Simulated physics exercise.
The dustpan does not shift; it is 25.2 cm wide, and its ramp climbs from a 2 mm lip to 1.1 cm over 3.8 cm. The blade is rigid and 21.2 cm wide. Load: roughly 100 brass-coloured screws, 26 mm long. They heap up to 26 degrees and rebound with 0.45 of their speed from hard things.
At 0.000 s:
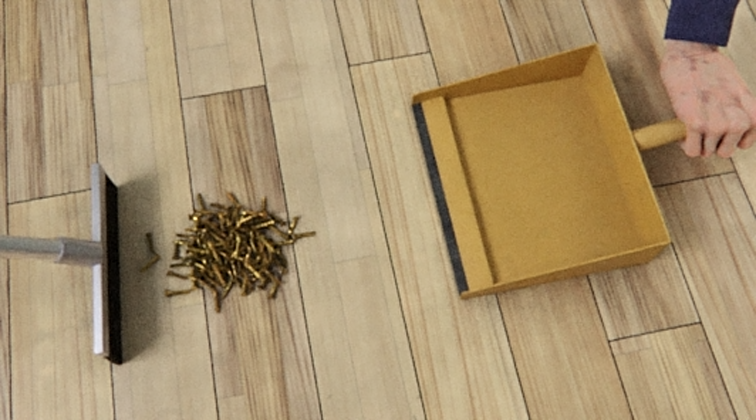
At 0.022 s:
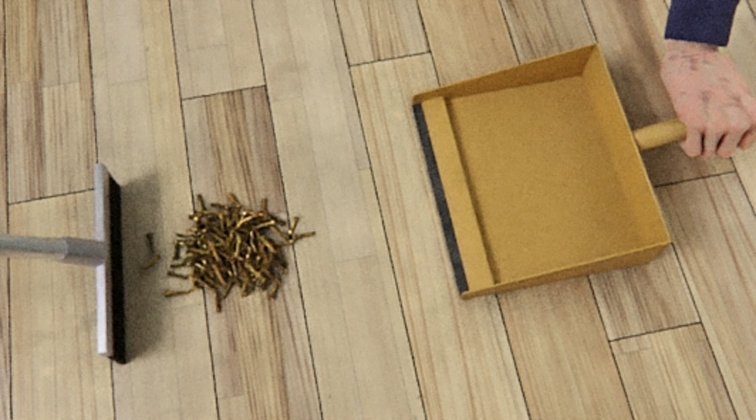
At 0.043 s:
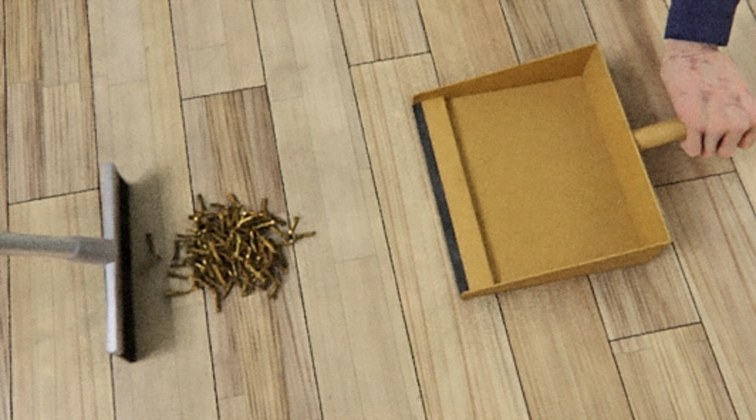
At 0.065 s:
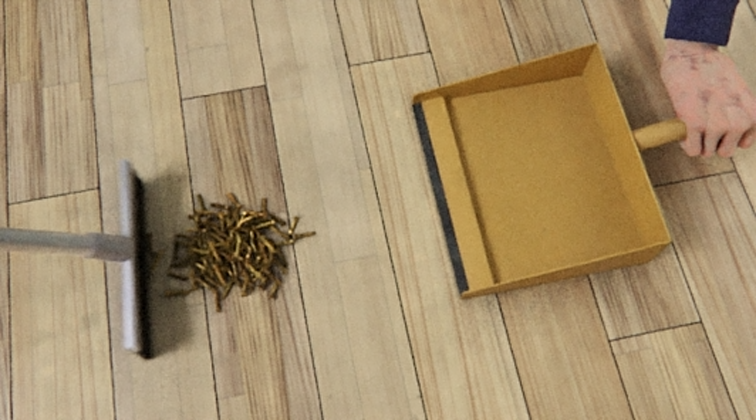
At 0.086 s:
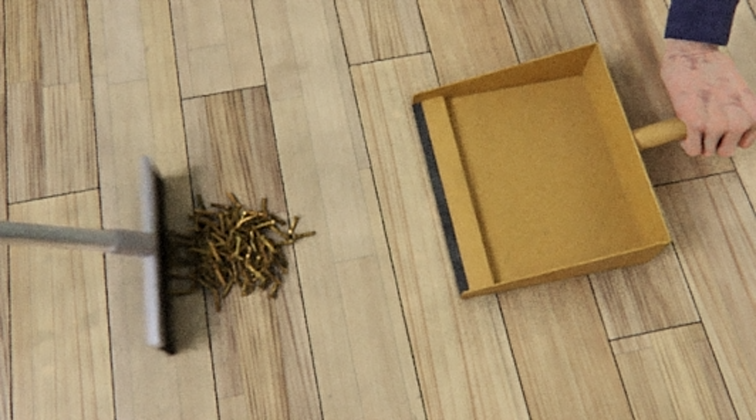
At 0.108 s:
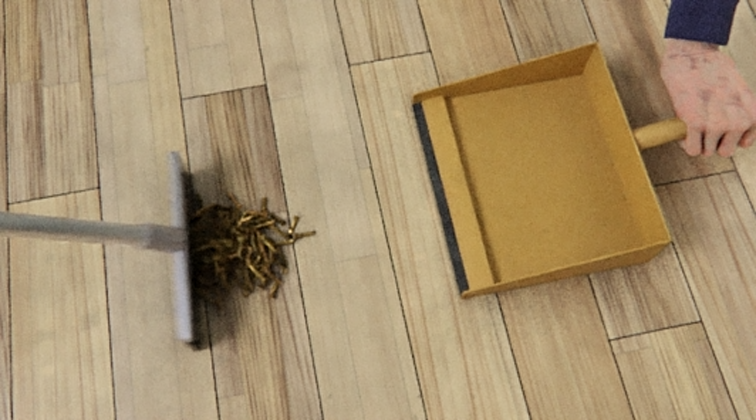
A squeegee-like blade slides right into a pile of brass-coloured screws while a hand holds a dustpan still.
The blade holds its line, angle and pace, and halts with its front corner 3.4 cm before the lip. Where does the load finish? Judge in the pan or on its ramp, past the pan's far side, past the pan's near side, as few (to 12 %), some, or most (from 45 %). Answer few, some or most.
In the pan or on its ramp: Most; past the pan's far side: Few; past the pan's near side: Few.
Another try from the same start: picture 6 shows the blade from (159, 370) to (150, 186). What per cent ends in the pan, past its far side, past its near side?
Pan 10, far 0, near 35.
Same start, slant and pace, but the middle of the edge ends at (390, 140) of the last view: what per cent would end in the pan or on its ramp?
Some 70 per cent.
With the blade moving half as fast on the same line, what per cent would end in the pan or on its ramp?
Then about 25 per cent.
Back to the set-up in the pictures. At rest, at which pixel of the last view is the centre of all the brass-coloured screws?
Near (506, 214).
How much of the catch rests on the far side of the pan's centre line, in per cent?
Some 30 per cent.
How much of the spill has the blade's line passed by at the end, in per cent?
About 0 per cent.
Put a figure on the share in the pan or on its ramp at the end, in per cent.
Some 70 per cent.
Then, at 0.21 s, middle of the blade 14 cm from the lip; 0 % over the lip, far side 0 %, near side 0 %.
After 0.27 s, middle of the blade 6 cm from the lip; 0 % over the lip, far side 0 %, near side 5 %.
Then, at 0.48 s, middle of the blade 4 cm from the lip; 70 % over the lip, far side 0 %, near side 5 %.
At rest (2.1 s), pan 70 %, far side 0 %, near side 5 %, in front of the lip or behind the blade 25 %.
